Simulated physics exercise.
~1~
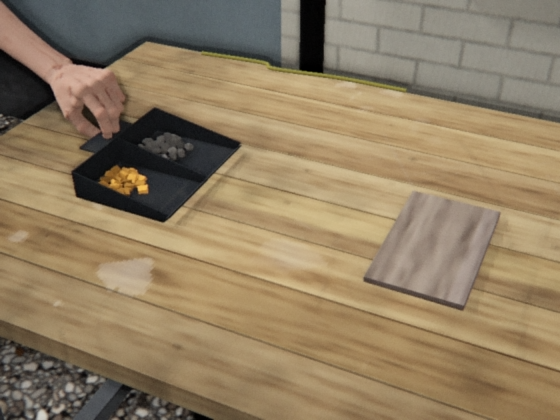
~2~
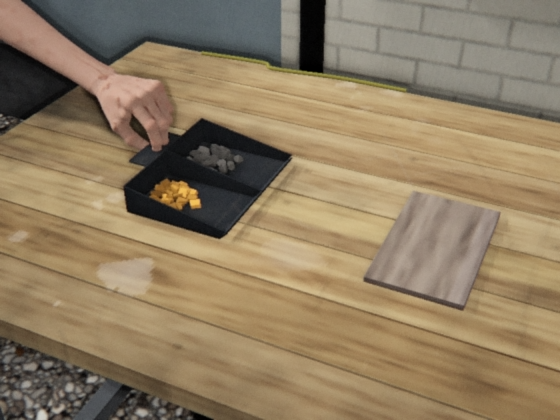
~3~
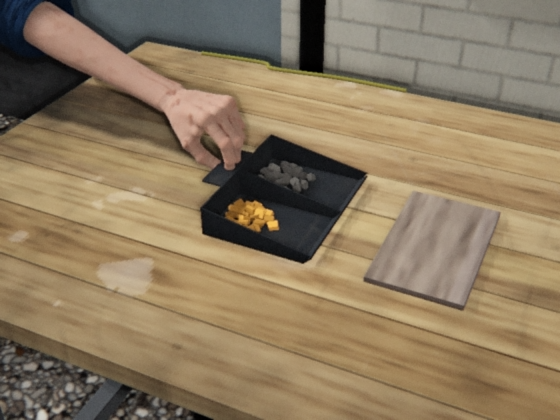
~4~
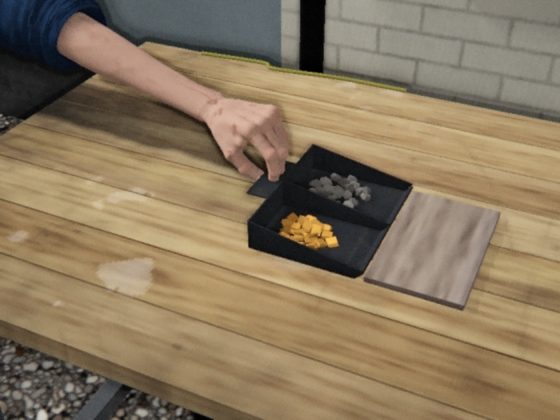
A hand reaches in from the upper left over a plank-topped wooden table, seen from above at an angle, with a pale brick wall and gravel beyond its edges. It holds the small tab of a shallow black tray split into two parts, with orange chunks in the nearer part and dark grey ones in the farther. A flat grey-brown board lies at the right. The hand pushes the tray steadily rightward across the planks, a blue sleeve coming into view. Finally the tray stops against the board, each pile shifted towards the front rim but still inside its own part.
